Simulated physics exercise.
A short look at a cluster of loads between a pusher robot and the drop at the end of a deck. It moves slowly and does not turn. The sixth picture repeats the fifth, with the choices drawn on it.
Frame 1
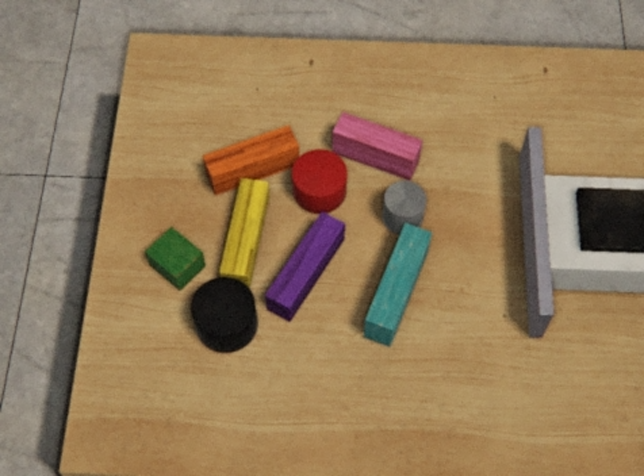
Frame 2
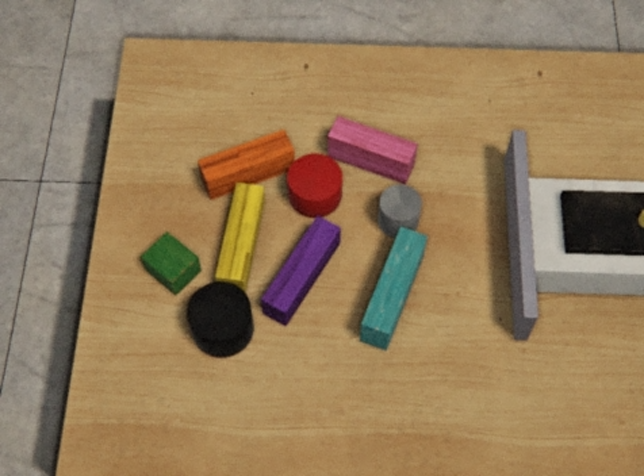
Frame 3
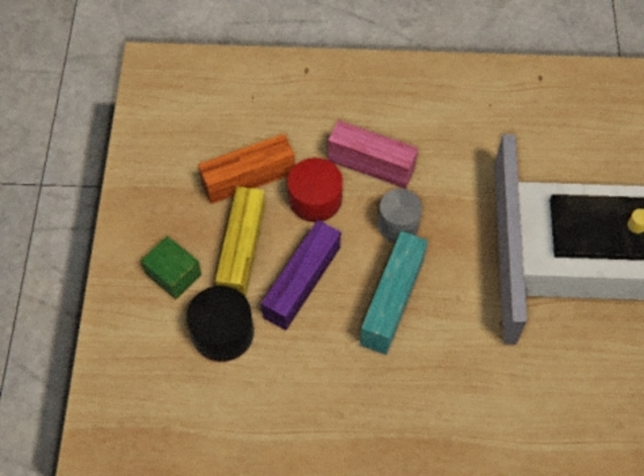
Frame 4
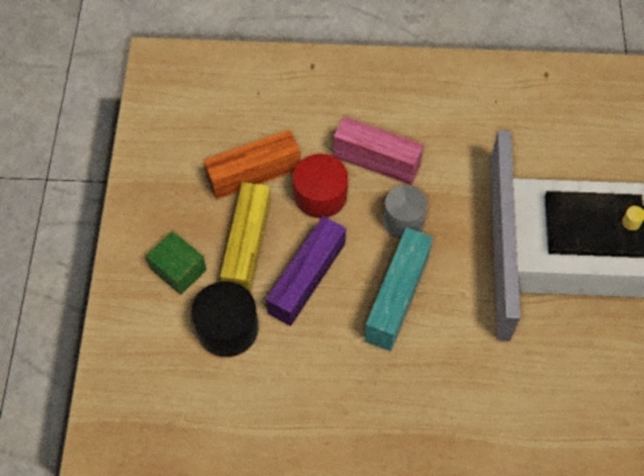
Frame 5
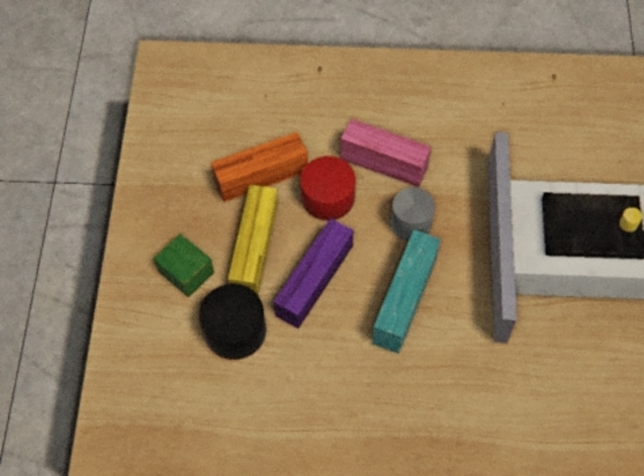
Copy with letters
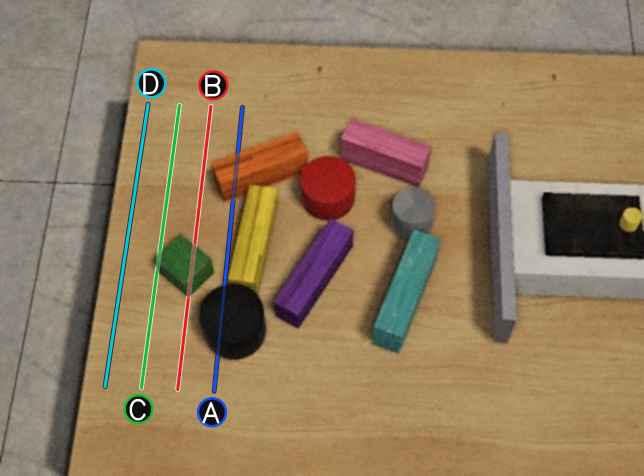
On a wooden deck, a pusher robot creeps left toward a cluster of coloured blocks and cylinders.
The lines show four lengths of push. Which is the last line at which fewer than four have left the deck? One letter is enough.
The farthest such stop is C.
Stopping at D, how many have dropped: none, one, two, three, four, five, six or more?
Six or more.
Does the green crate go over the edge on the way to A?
No.
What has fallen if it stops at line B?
It is the green crate.
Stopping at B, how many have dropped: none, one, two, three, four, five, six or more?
One.
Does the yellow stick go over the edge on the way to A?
By then, no.
On the marked copy, A at (229, 239); B at (196, 238); C at (162, 236); D at (128, 235).
With C. Early on, robot (460, 220); pink stick (332, 146); turquoise bar (356, 288).
Further on, robot (335, 215); green crate (136, 265); black canister (155, 319).
At the end, robot (239, 212); black canister over the edge; yellow stick over the edge; three fallen.
As for the rest, A is within the limit but short; B is within the limit but short; D drops six.
